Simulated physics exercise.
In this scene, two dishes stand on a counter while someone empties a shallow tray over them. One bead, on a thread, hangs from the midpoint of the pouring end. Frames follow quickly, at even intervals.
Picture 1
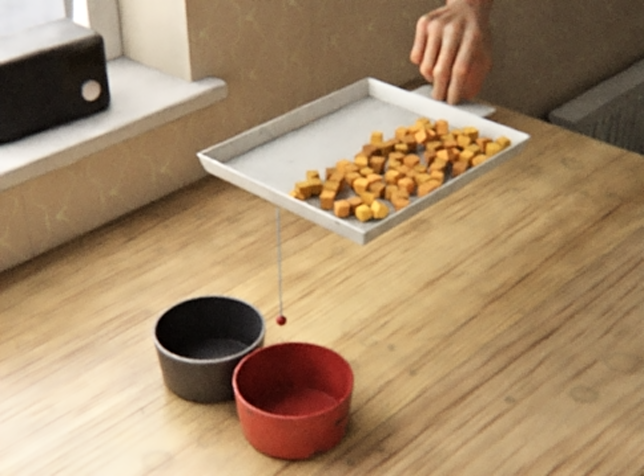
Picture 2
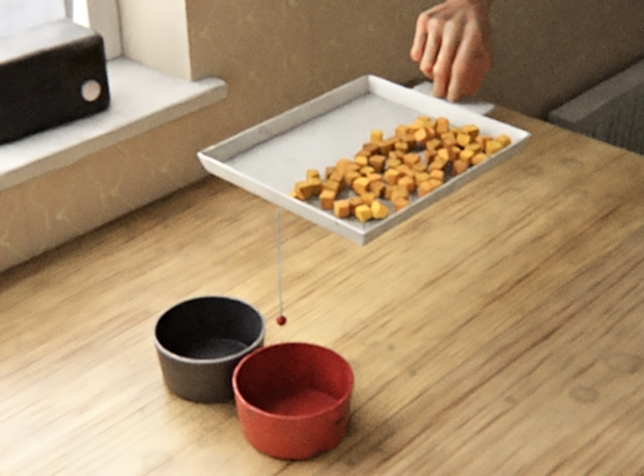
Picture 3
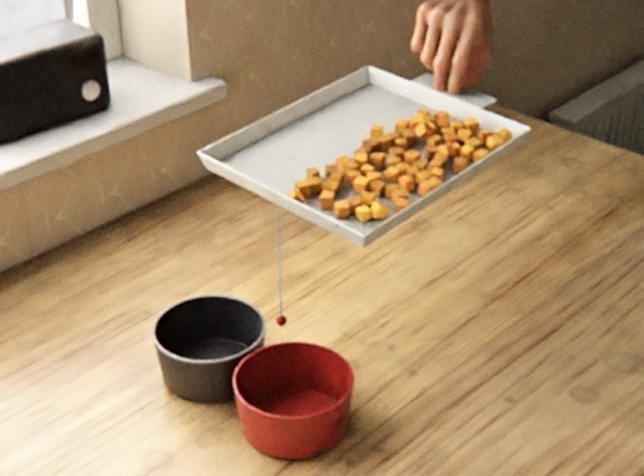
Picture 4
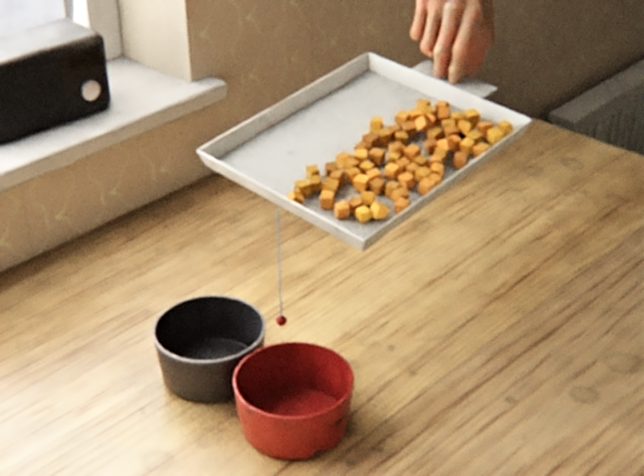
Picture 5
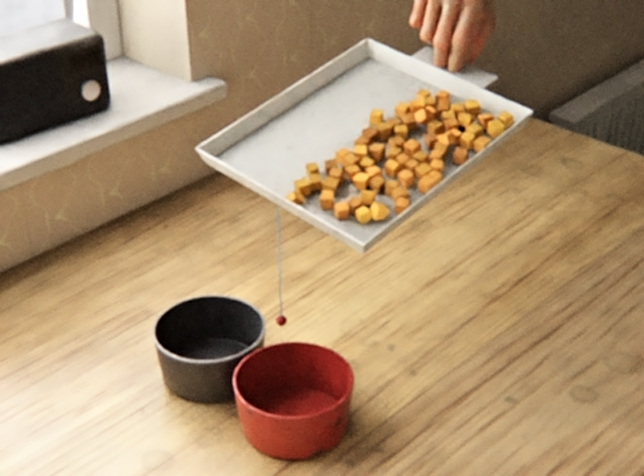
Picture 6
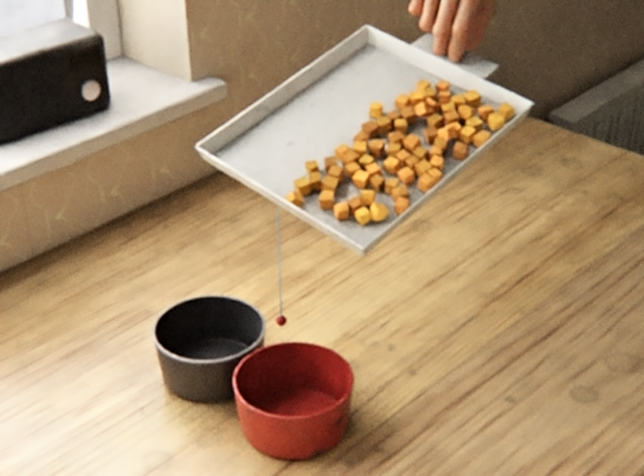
On a wooden counter by a window, a hand held a tray of orange-brown cubes above a dark dish and a red one, then gradually raised its far side, while the near edge dipped slightly rightward.
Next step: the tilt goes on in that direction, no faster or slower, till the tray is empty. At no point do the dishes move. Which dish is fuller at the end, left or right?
Looks to me like the dish on the right ends up with more.
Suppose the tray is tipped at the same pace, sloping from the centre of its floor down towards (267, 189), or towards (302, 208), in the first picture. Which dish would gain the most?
First: The dish at left. Second: The dish at right.
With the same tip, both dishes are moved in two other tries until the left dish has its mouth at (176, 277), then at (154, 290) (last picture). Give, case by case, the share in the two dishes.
Roughly 0 %, then roughly 0 %.
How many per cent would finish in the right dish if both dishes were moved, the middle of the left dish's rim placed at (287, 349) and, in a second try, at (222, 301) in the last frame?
Respectively 60 percent and 20 percent.
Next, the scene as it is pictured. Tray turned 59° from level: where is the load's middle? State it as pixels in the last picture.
About (375, 182).
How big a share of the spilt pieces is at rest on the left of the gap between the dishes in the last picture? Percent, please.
That's roughly 0 per cent of the pieces.
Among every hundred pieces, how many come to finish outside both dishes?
Roughly 70 per cent.
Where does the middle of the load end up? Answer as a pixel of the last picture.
Roughly at pixel (349, 440).
Soon after the last picture, tray tipped steeply; all on the tray.
A little later, tray tipped right over; nearly all on the tray; a stray few in the right dish; a stray few in the air.
Later still, tray tipped past a quarter turn; about a third in the right dish; about two thirds outside both.
At rest, tray tipped past a quarter turn; about a third in the right dish; none in the left dish; about two thirds outside both.
